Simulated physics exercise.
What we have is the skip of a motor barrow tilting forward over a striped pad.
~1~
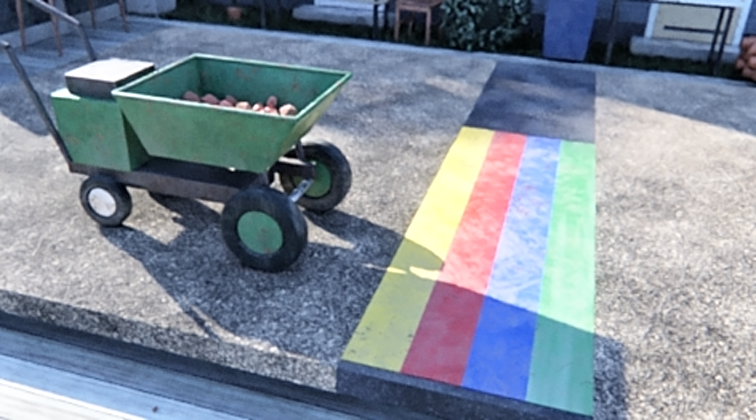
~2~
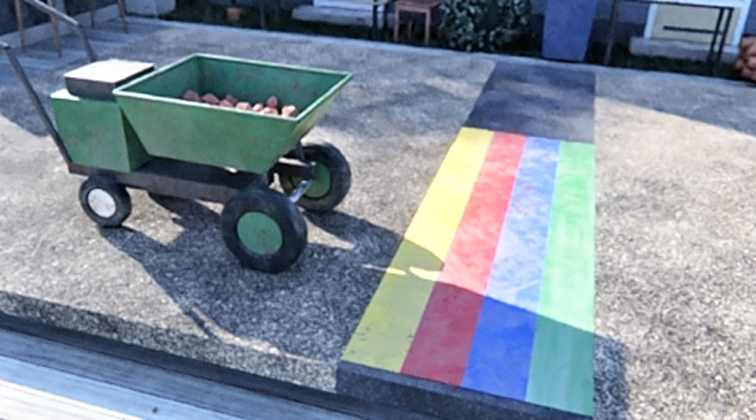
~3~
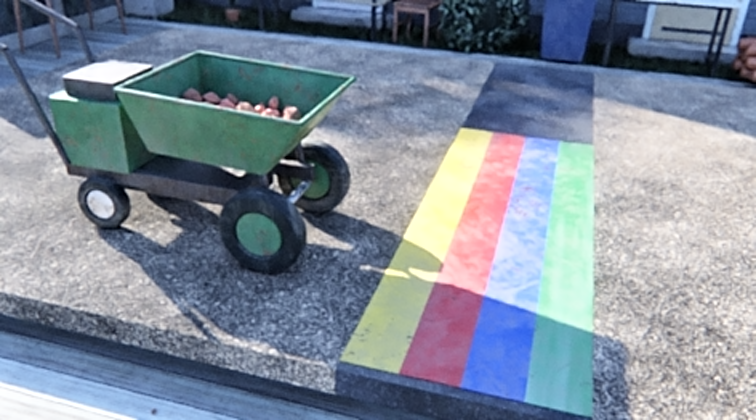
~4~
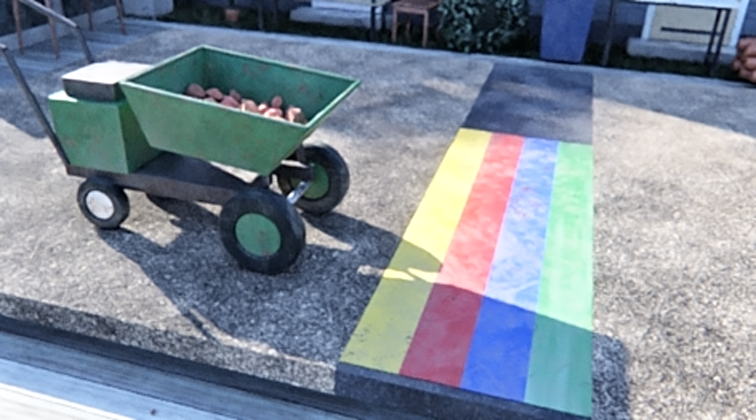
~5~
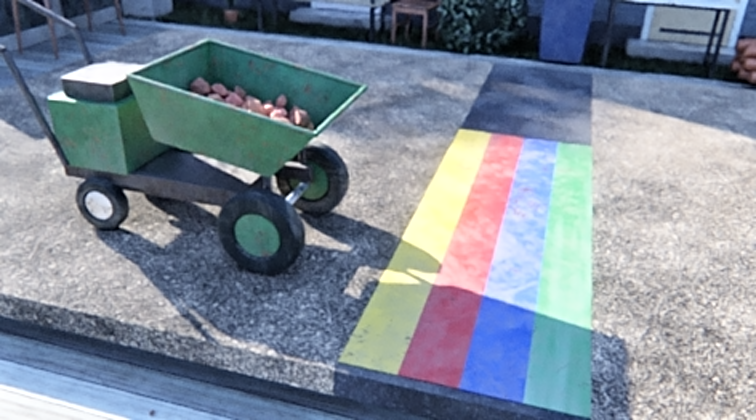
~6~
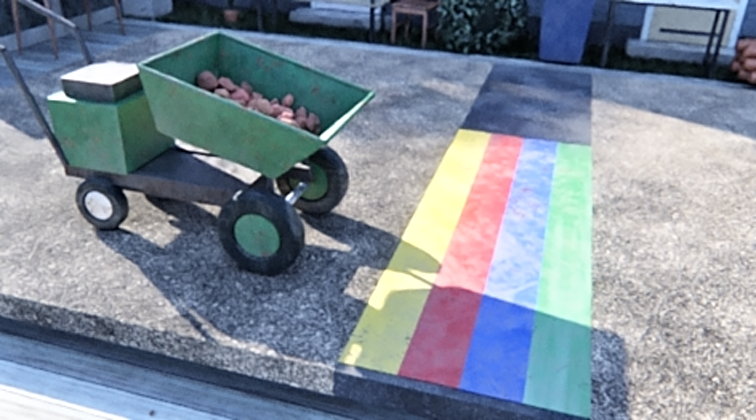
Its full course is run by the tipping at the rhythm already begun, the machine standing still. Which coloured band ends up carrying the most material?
The yellow band.
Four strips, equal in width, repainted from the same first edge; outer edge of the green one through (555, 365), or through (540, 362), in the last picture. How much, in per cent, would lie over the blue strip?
The first comes to 10 per cent and the second to 10 per cent.
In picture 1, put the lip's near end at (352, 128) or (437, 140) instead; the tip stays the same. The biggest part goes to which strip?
The first try: The red one. The second: Green.
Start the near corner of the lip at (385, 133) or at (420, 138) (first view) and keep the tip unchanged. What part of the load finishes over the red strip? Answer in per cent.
First try: Some 20 %; second try: 0 %.
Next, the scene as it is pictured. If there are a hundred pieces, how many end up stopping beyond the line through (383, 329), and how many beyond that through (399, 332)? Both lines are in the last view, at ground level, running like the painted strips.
Around 70 in a hundred for the first, 50 in a hundred for the second.
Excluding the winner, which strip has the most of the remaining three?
I'd say that red strip.
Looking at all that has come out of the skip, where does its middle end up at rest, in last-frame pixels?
At about (436, 258), give or take.
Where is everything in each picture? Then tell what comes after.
The first frame shows lip of the skip (297, 120), level; top of the load (246, 111), lumps of rubble; yellow strip (390, 322); red strip (445, 334); blue strip (503, 346); green strip (563, 359).
The second frame shows lip of the skip (298, 122), level; top of the load (246, 111).
The third frame shows lip of the skip (301, 125), tipped barely; top of the load (225, 115).
The fourth frame shows lip of the skip (307, 129), tipped a little; top of the load (228, 113).
The fifth frame shows lip of the skip (315, 135), tipped a little; top of the load (214, 100).
The sixth frame shows lip of the skip (325, 143), tipped clearly; top of the load (222, 97); yellow strip (387, 325); red strip (442, 336); blue strip (500, 348); green strip (560, 361).
Just after the last frame, skip tipped steeply; every one in the skip.
A moment on, skip tipped steeply; every one in the skip.
Further on, skip tipped right over; roughly a third in the skip; roughly a third over the yellow strip; roughly a quarter over the red strip; about a tenth over the blue strip; just a few over the green strip.
When it is over, skip tipped right over; about a tenth in the skip; roughly half over the yellow strip; roughly a quarter over the red strip; about a tenth over the blue strip; just a few over the green strip; just a few off the paint.
